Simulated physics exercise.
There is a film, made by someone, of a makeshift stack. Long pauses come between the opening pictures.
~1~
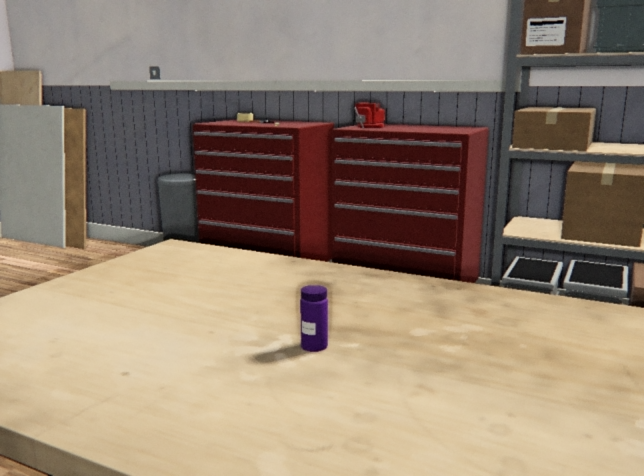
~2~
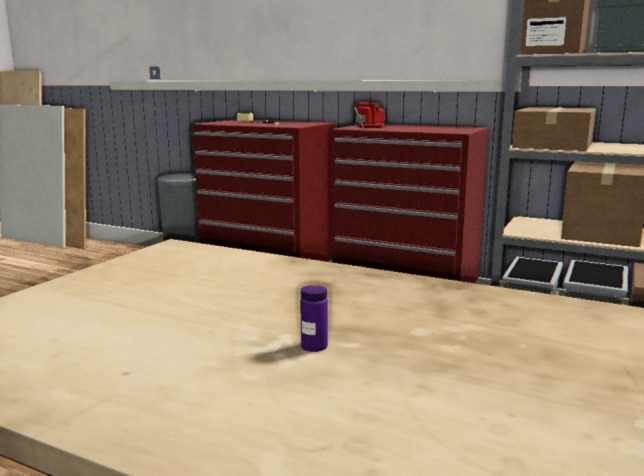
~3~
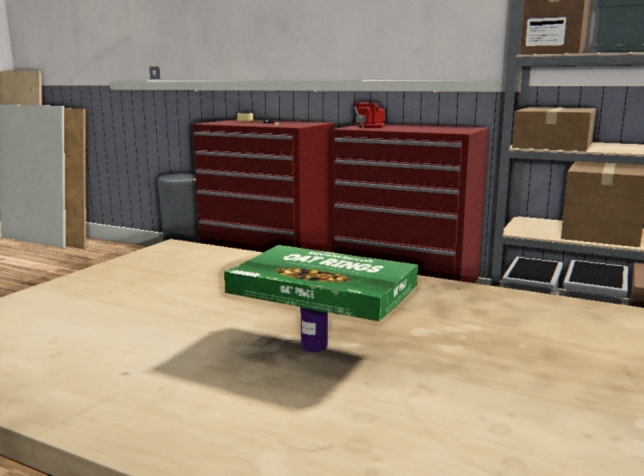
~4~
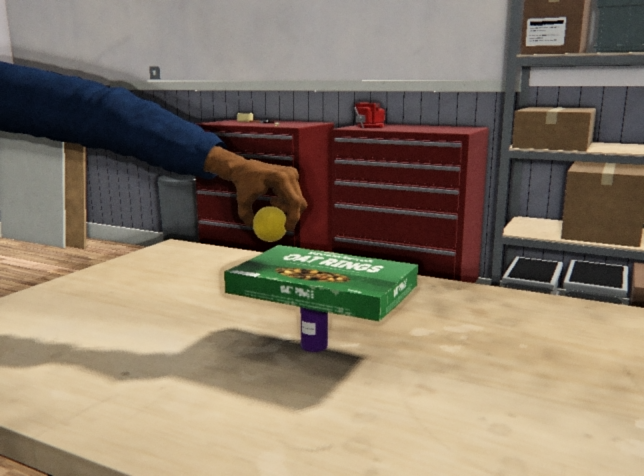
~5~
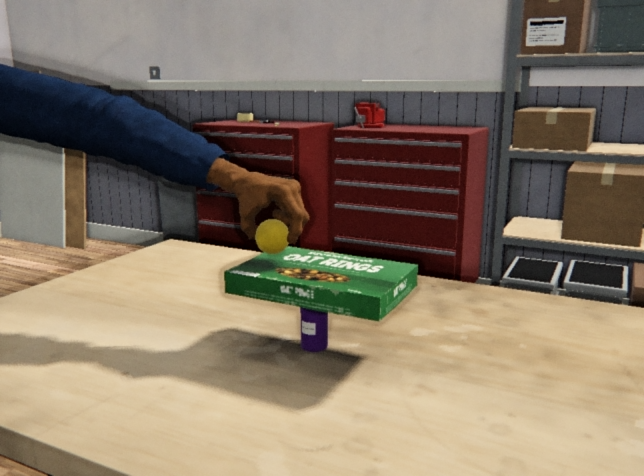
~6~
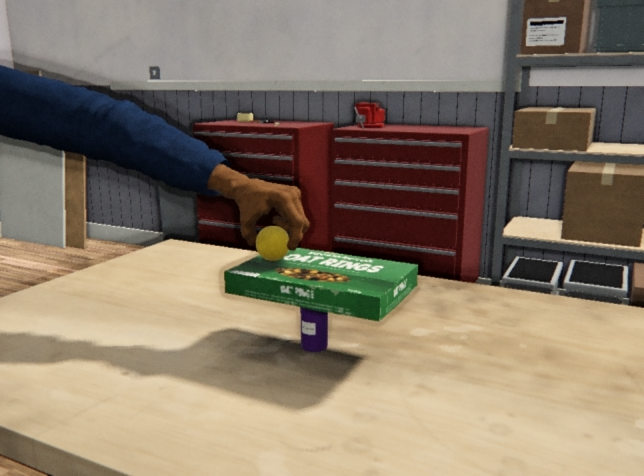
The clip opens on a small purple bottle standing alone on a pale wooden table, with red tool chests behind it. A green box of oat rings then appears lying flat on top of the bottle. A blue-sleeved arm reaches in from the left and lowers a yellow lemon onto the box, still holding it.
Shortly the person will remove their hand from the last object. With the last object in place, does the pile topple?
No, it stays standing.
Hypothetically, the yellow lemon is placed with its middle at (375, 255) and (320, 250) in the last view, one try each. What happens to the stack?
In the first try it breaks down, then in the second try it remains standing.
Then, 0.30 s past the last view, nothing moves.
Then, 0.70 s past the last view, yellow lemon resting near (273, 244).
Finally, all 3 still in place. Final places as the last picture's camera would see them, yellow lemon near (273, 244). The stack stays up.
